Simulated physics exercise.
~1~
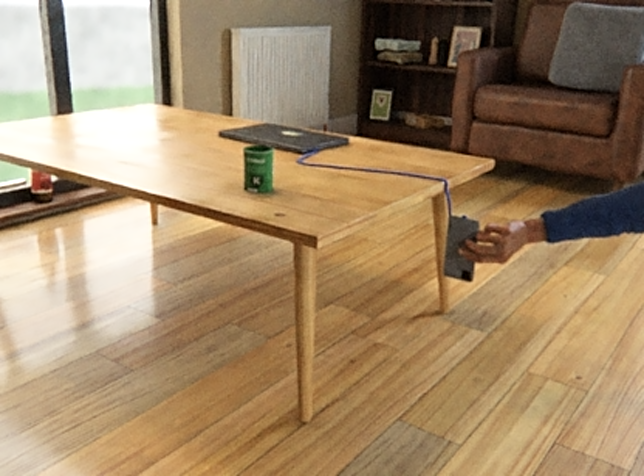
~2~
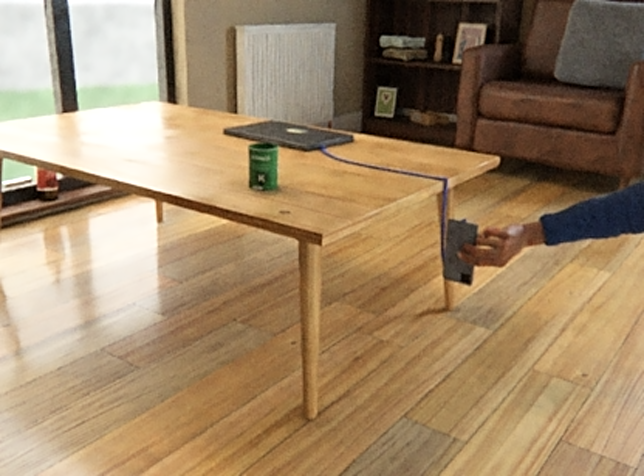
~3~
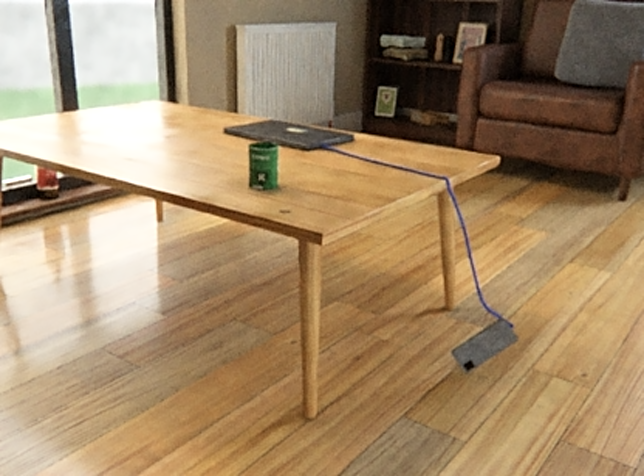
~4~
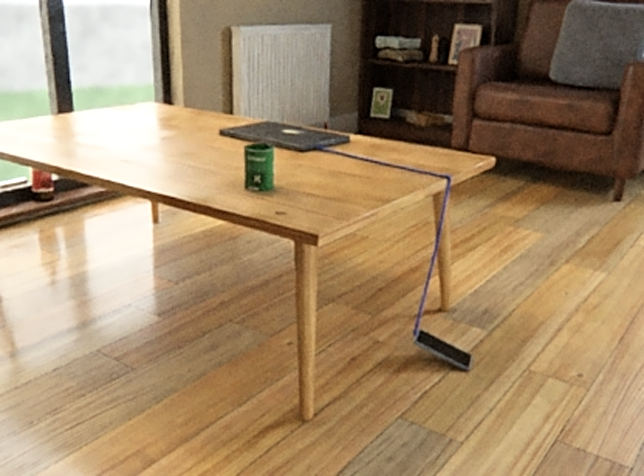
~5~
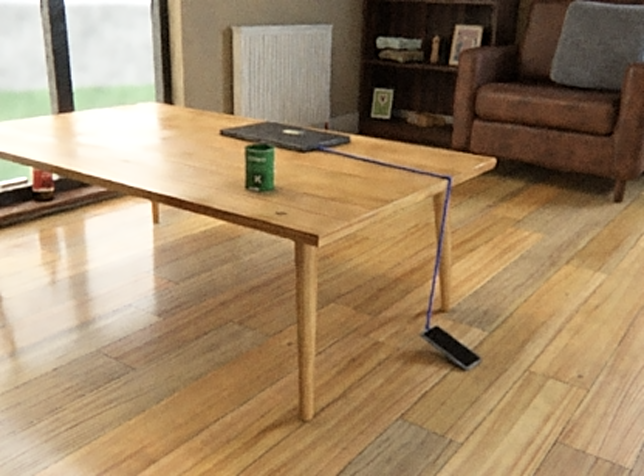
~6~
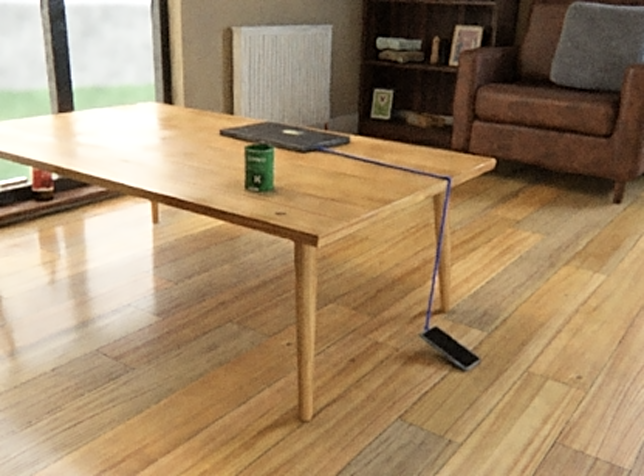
A low wooden table stands on a glossy plank floor, seen from slightly above in a hand-held view, with a radiator, bookshelf and brown leather armchair behind. A black laptop and a green cup sit on top, and a blue ribbon runs from beside the laptop over the right edge to a grey phone held by a hand. The hand lowers the phone a little, then lets go and withdraws. The phone drops, swings left on the ribbon and turns, reaching the floor. It shifts slightly and comes to rest there, while the laptop and cup stay in place.
